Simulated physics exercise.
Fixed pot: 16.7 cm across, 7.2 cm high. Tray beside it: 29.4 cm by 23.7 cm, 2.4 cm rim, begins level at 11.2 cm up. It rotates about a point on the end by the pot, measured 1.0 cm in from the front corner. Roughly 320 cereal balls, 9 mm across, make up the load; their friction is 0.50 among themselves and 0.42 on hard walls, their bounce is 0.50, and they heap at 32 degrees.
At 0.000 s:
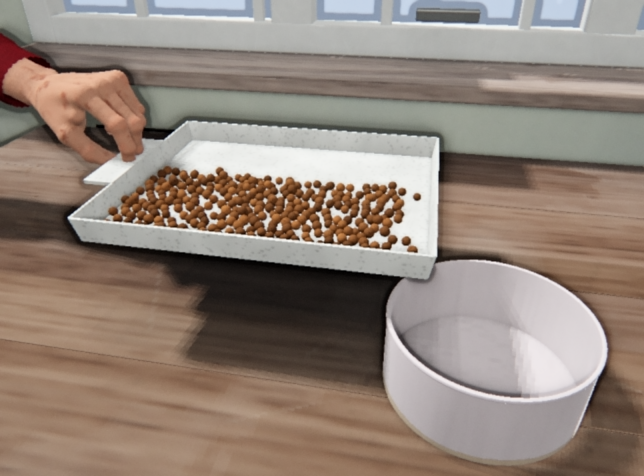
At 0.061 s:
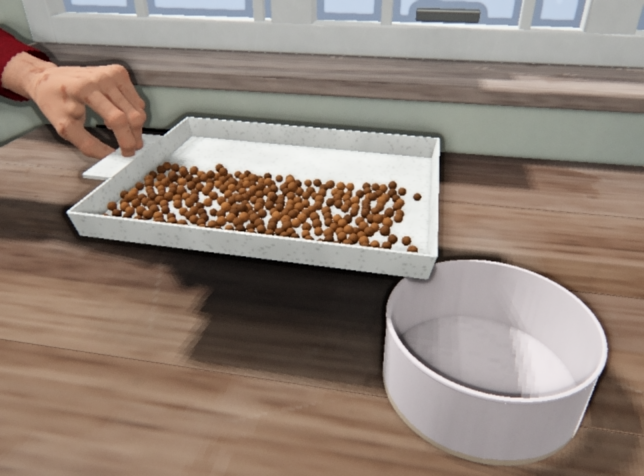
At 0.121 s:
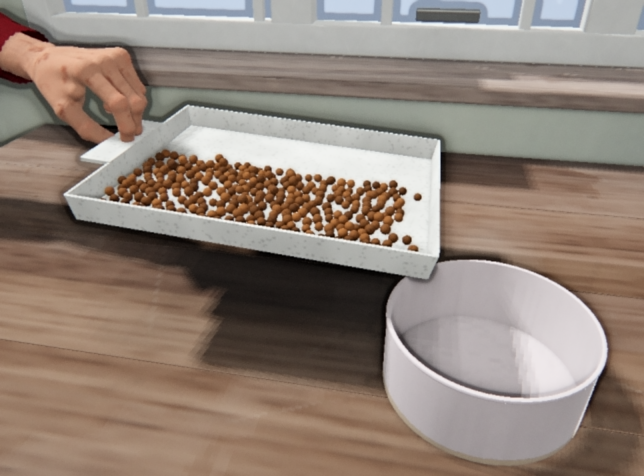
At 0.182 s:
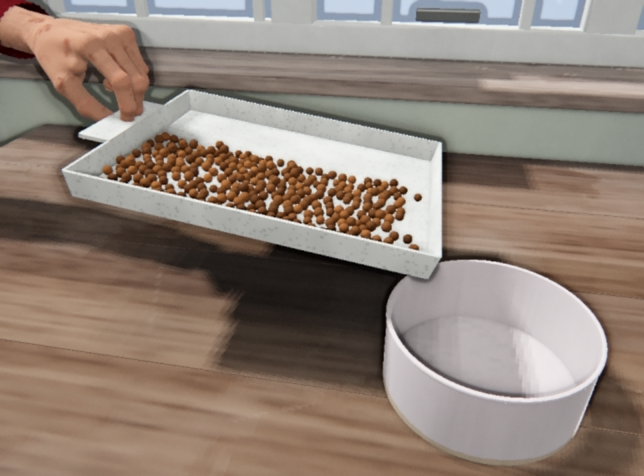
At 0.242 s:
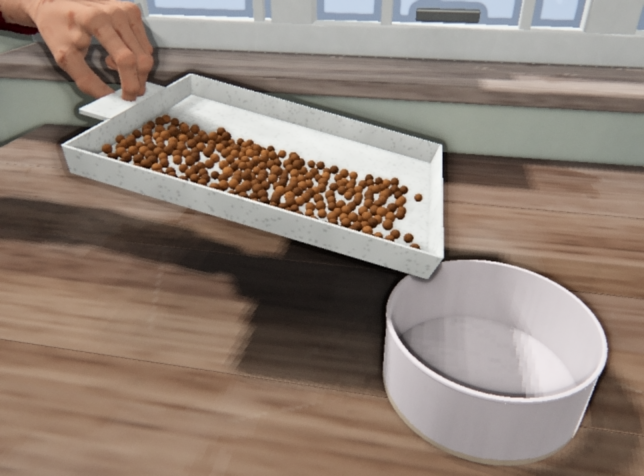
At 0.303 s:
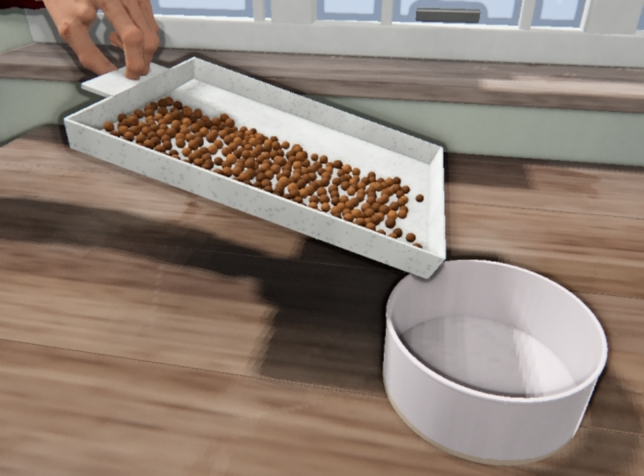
On a wooden counter by a window, a hand raised the left end of a white tray of small brown balls, slanting it down toward a round white pot on the right.
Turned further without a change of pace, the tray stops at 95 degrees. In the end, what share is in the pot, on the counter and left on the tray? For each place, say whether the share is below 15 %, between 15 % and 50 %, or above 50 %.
At the end, pot: I expect a reasonable chunk to finish up there, counter: I expect the majority share to finish up there, tray: I expect a stray few to finish up there.
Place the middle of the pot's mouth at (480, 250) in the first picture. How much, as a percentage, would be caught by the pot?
Estimate: ~ 70 %.
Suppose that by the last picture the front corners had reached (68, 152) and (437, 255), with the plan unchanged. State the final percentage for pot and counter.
In the pot: 65 per cent; on the counter: 30 per cent.
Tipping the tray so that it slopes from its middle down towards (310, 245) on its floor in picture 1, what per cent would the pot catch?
Something like 45 per cent of the pieces.
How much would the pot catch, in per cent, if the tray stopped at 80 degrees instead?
In that case some 0 per cent.
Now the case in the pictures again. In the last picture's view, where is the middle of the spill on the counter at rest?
Somewhere around (466, 270), I'd say.
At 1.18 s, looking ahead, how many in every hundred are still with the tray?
It works out to near 95 per cent of the load.
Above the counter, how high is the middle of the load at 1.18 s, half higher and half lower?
Roughly 14 centimetres.
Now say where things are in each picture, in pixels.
The first picture shows tray tilt 0 degrees, front corners at (75, 216) and (430, 253); middle of the pieces at (259, 210); pot at (492, 319).
The second picture shows tray tilt 1 degrees, front corners at (74, 210) and (431, 253); middle of the pieces at (259, 208).
The third picture shows tray tilt 4 degrees, front corners at (72, 193) and (433, 253), lowest corner right back; middle of the pieces at (259, 200).
The fourth picture shows tray tilt 9 degrees, front corners at (70, 169) and (435, 253), lowest corner right back; middle of the pieces at (260, 189).
The fifth picture shows tray tilt 13 degrees, front corners at (70, 145) and (437, 253), lowest corner right back; middle of the pieces at (262, 179).
The sixth picture shows tray tilt 17 degrees, front corners at (73, 119) and (440, 254), lowest corner right back; middle of the pieces at (265, 169); pot at (492, 319). Its pace works out near 70 degrees a second.
After 0.83 s, tilt 54 degrees; the tray holds 100 %, the pot 0 %.
Then, at 1.18 s, tilt 78 degrees; the tray holds 95 %, the pot 0 %.
After 1.63 s, tilt 95 degrees; the tray holds 40 %, the pot 25 %.
At rest (2.6 s), pot 35 %, counter 65 %, tray 0 %.
